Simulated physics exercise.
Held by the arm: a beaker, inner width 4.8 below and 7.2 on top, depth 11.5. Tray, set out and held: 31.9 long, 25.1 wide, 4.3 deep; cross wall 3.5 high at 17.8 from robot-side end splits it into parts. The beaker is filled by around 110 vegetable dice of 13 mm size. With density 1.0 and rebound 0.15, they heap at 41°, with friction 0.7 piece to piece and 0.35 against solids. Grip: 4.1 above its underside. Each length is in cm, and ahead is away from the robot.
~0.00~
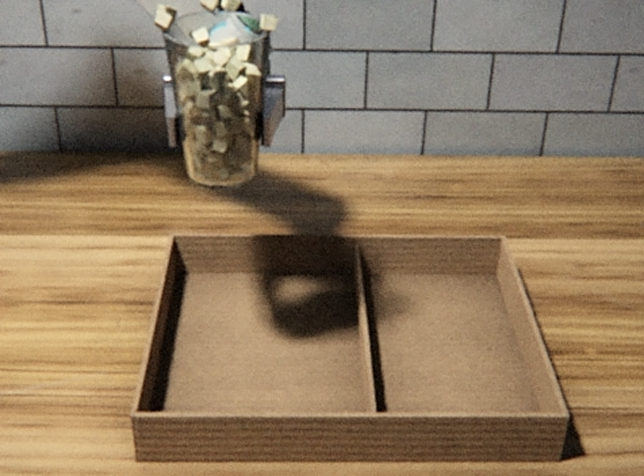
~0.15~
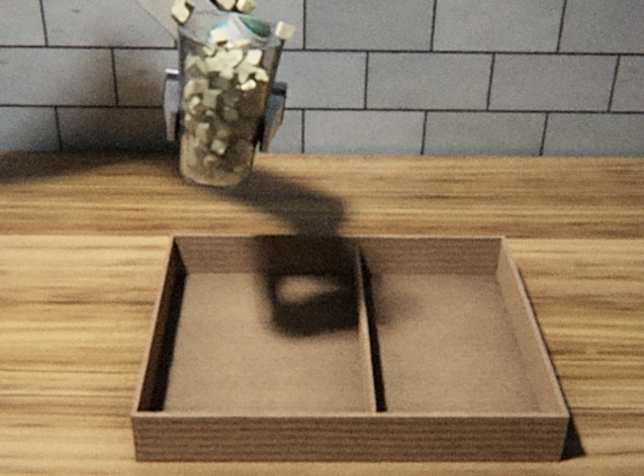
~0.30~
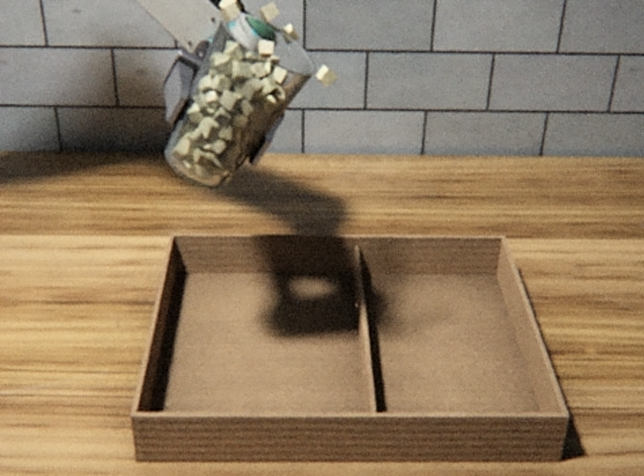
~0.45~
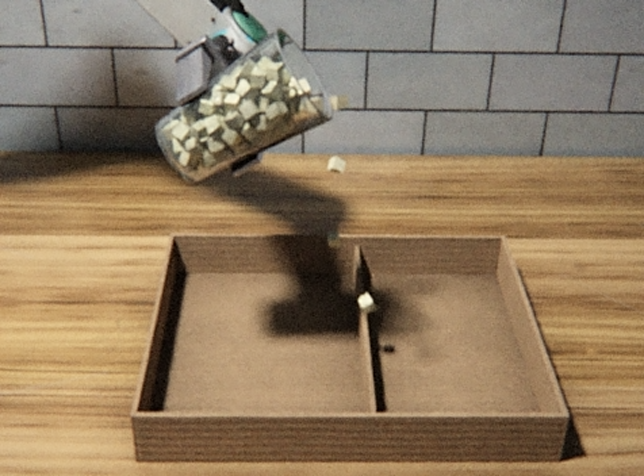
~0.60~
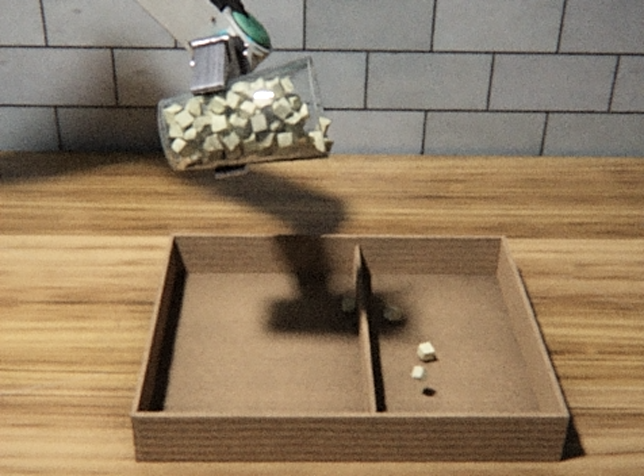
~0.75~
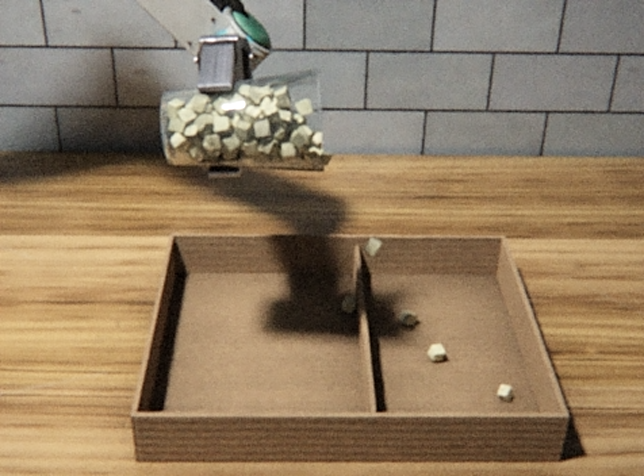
A robot arm tipped a clear beaker of pale cubes rightward until it lay nearly flat above a divided wooden tray, and a few cubes dropped out, some landing in the right-hand section.
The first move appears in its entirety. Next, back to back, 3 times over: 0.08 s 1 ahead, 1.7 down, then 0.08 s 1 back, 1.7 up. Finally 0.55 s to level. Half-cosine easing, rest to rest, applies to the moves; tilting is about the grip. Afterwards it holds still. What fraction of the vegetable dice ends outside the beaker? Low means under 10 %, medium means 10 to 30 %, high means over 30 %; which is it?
It is medium.
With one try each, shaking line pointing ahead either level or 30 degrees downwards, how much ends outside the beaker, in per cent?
You'd get some 65 per cent with the first setting and some 40 per cent with the second.
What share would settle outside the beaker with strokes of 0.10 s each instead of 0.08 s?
In that case it would be near 10 percent.
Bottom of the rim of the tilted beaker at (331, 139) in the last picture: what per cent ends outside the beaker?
About 5 %.
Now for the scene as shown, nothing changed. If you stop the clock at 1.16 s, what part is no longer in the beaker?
Roughly 10 percent is out.
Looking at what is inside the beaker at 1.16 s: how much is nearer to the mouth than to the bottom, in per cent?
That share comes to roughly 55 percent.
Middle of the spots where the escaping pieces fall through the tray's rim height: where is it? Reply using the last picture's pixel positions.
Roughly at (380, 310).
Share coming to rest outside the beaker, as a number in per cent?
Roughly 15 per cent.
After 1.16 s, tilted 86° forward, highest piece 22 above the table; 97 in the beaker, 8 in the far-side part, 2 in the robot-side part, 3 in flight or on a rim.
After 1.57 s, tilted 27° forward, highest piece 28 above the table; 93 in the beaker, 10 in the far-side part, 7 in the robot-side part.
After 1.98 s, level, highest piece 29 above the table; 93 in the beaker, 10 in the far-side part, 7 in the robot-side part.
After 3.03 s, level, highest piece 29 above the table; 93 in the beaker, 10 in the far-side part, 7 in the robot-side part.
In the end, 93 in the beaker, 10 in the far-side part, 7 in the robot-side part. That is 15 % outside the beaker.
